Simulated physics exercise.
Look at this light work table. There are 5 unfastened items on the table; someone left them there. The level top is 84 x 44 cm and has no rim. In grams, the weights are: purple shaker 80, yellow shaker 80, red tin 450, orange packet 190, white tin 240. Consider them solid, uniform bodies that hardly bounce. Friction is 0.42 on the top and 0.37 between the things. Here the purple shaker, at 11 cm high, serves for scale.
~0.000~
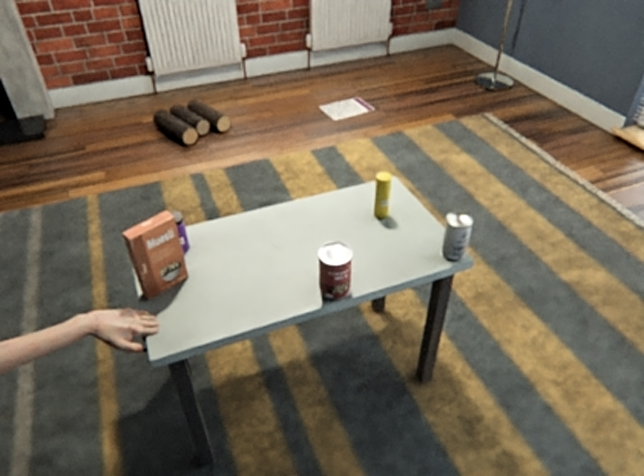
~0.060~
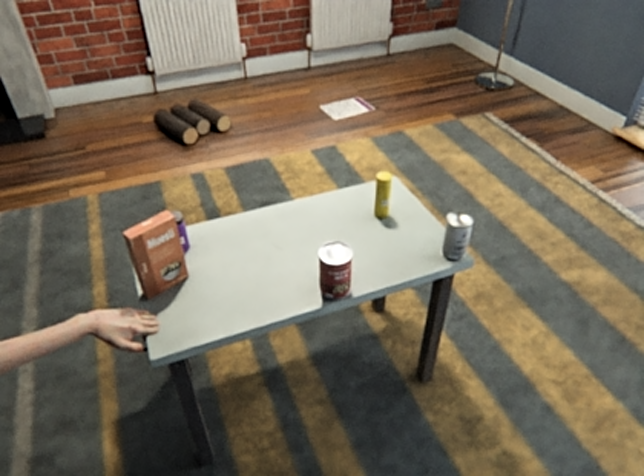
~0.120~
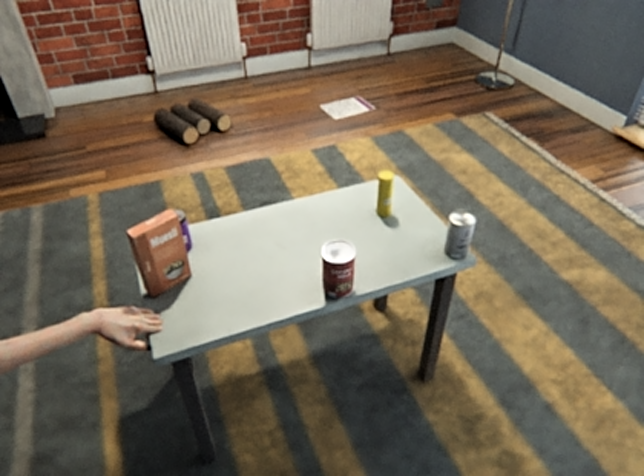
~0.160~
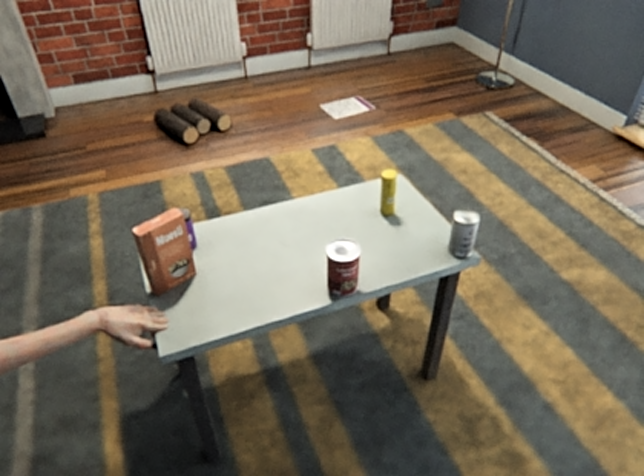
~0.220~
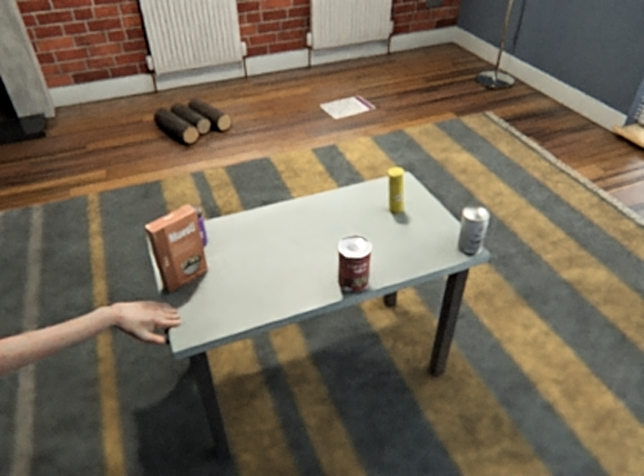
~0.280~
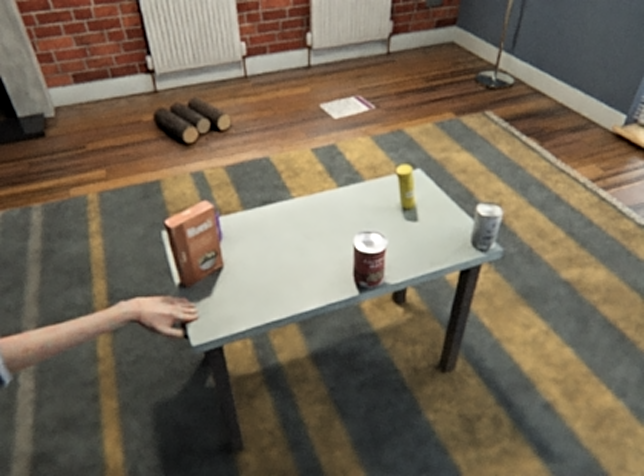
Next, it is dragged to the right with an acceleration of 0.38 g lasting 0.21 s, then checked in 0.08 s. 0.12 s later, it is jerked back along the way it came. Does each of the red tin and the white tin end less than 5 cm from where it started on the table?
Red tin: Yes, it stays close; white tin: No, it travels further.
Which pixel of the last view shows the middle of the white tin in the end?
At pixel (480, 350) or so, give or take.
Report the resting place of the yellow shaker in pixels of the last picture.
It ends up near (423, 314).
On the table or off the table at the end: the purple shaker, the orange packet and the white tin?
Outcome: The purple shaker remains on its support; the orange packet remains on its support; the white tin departs its support.
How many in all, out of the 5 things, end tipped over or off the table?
That gives 2.
After 0.58 s, table shifted 9 cm; white tin now off the table; red tin moved 4 cm near (385, 255); yellow shaker on its side.
After 0.88 s, yellow shaker now off the table.
In the end (1.4 s), off the table, yellow shaker and white tin; the other 3 under 5 cm from the start. In the last view, red tin near (336, 269), white tin near (480, 350).
